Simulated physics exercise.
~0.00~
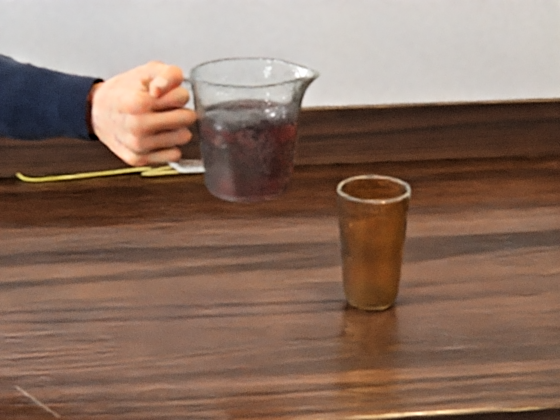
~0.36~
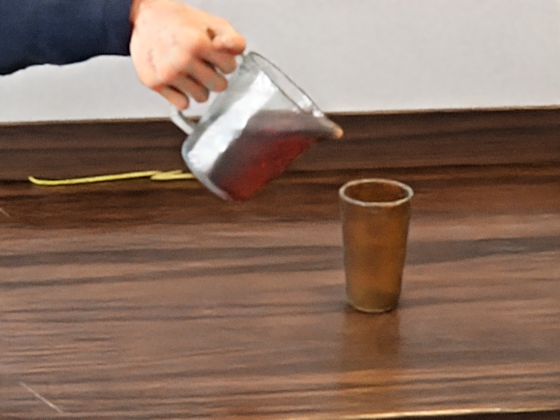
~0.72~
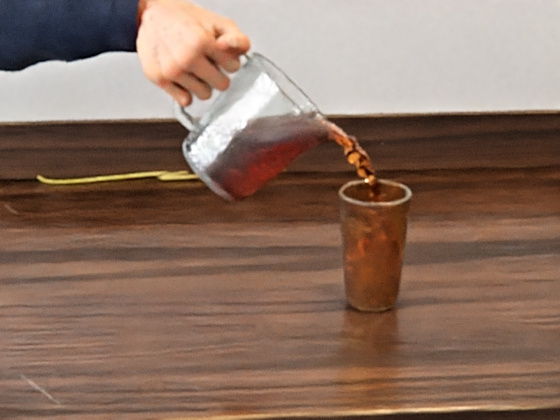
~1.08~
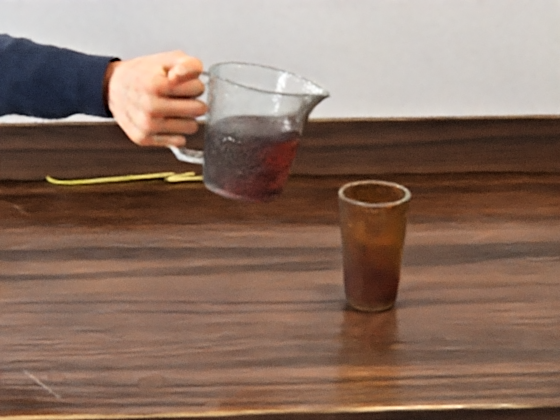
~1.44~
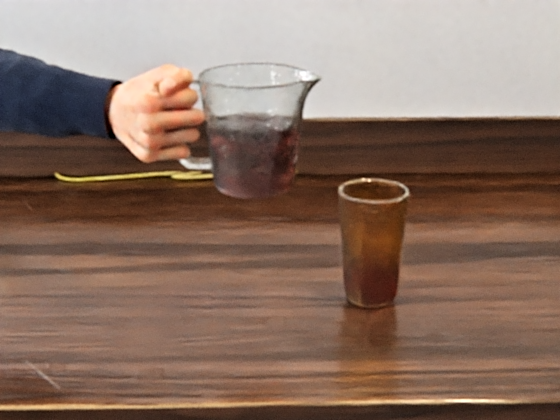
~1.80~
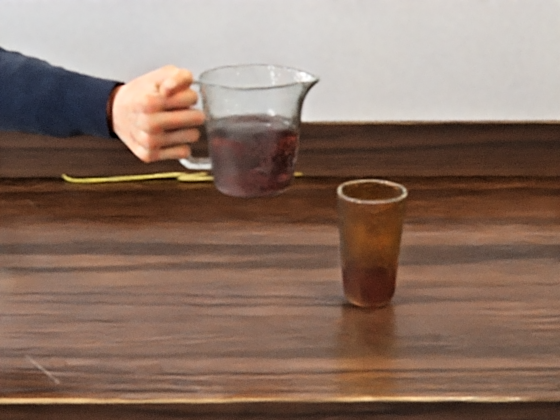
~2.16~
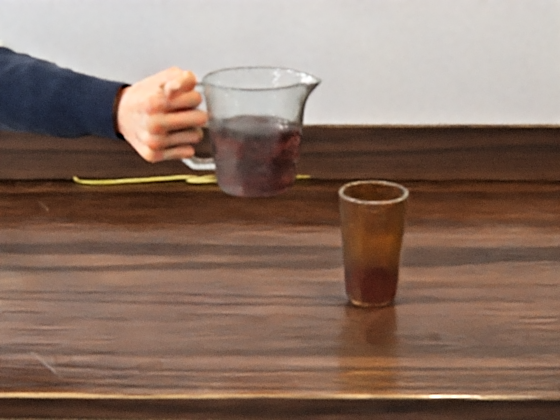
At a dark wooden worktop, a hand tipped a clear measuring jug to the right and poured a short stream of reddish-brown tea into a slim amber glass, then brought the jug level again and held it there, leaving a little tea in the bottom of the glass.
